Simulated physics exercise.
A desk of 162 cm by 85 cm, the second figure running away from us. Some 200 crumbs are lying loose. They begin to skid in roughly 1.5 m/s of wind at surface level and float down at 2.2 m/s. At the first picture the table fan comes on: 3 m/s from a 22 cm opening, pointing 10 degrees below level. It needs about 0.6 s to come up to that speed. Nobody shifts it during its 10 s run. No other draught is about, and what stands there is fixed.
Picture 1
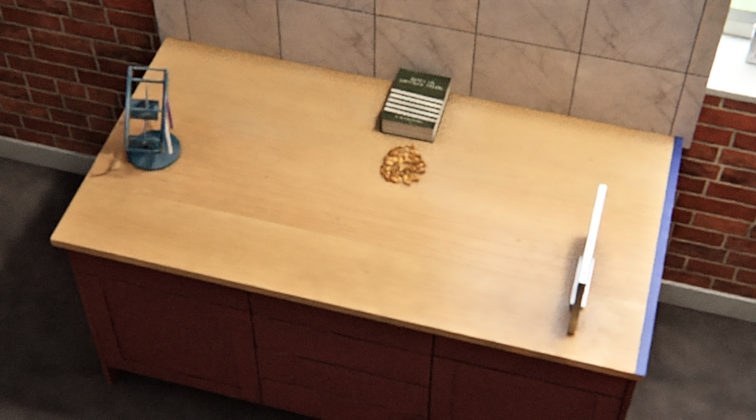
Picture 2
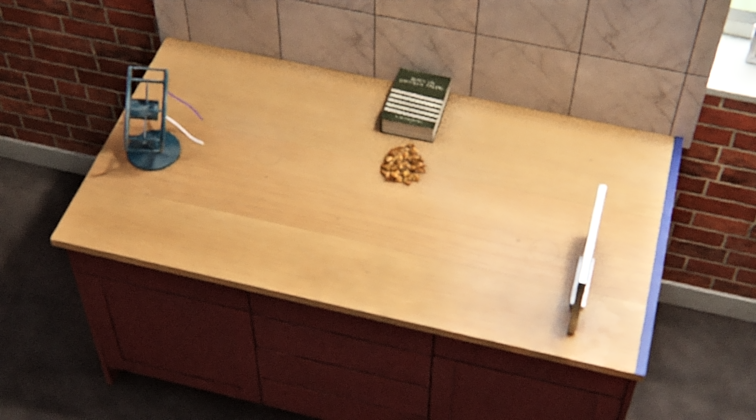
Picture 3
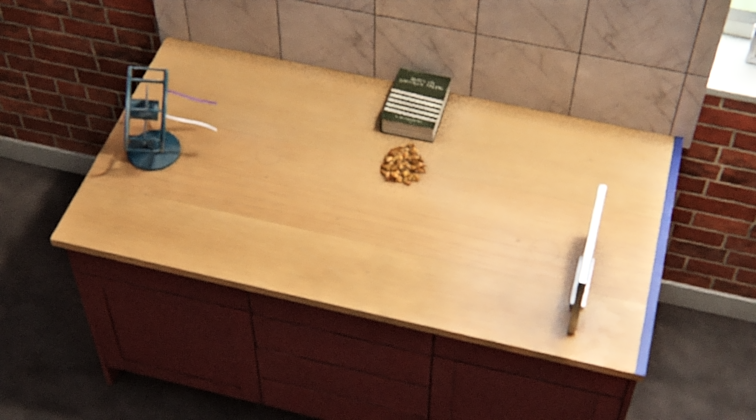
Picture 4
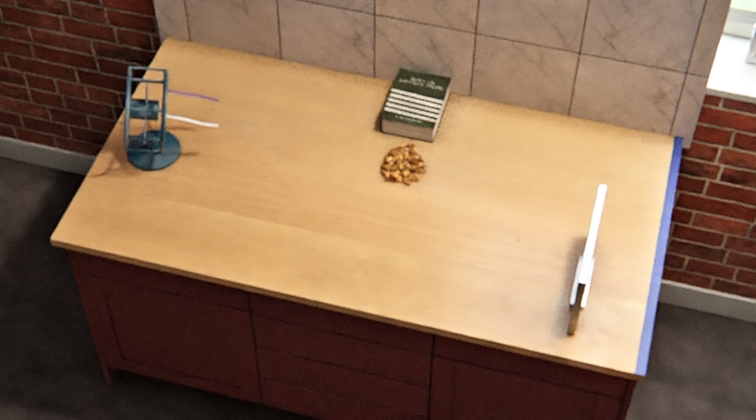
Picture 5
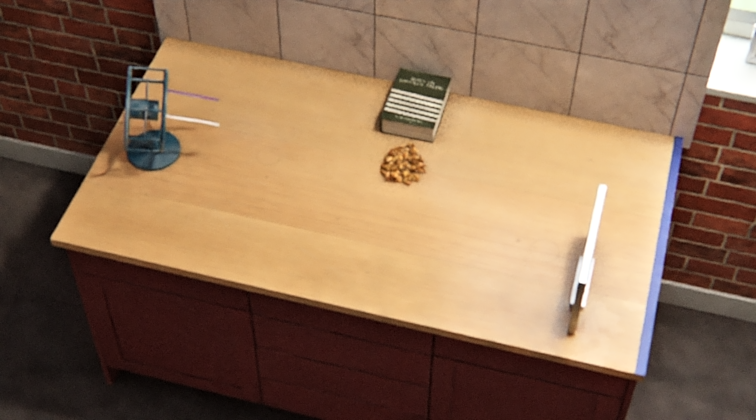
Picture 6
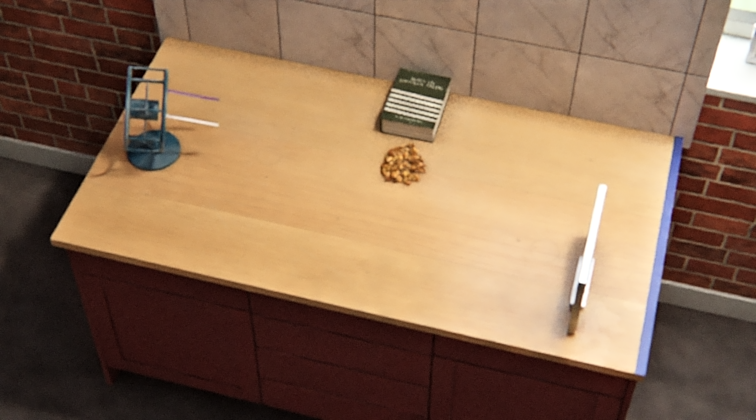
On a wooden counter with a book, a laptop and a pile of crumbs, a small blue fan came on at the left and its ribbons lifted and streamed out to the right, while the crumbs stayed put.
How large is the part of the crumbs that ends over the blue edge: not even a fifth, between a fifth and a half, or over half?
By then above half are over the blue edge.
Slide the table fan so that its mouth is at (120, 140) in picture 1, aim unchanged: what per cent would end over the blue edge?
It would be near 100 %.
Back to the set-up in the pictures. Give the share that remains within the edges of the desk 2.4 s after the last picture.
Some 2 per cent.
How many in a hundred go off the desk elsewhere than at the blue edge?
Near 0 %.
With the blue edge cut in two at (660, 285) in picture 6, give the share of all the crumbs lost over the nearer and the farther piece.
Some 0 % nearer, 100 % farther.
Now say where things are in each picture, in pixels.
The middle of the crumbs is near (402, 166), none has stirred yet and the mouth of the table fan is at (146, 110), in the first frame.
The middle of the crumbs is near (402, 165), none has stirred yet and the blue edge is centred on (666, 248), in the second frame.
The middle of the crumbs is near (402, 165), none has stirred yet, the top of a book is at (417, 98) and the top of a laptop is at (593, 232), in the third frame.
The middle of the crumbs is near (402, 165) and none has stirred yet, in the fourth frame.
The middle of the crumbs is near (402, 165) and none has stirred yet, in the fifth frame.
The middle of the crumbs is near (402, 165) and none has stirred yet, in the sixth frame.
Then, 1.2 s after the last picture the count stands so, 92 % are over the blue edge.
Then, 2.4 s after the last picture the count stands so, 98 % are over the blue edge.
Then, 4.7 s after the last picture the count stands so, 98 % are over the blue edge.
Then, 9.2 s after the last picture, at the end, 99 % are over the blue edge.
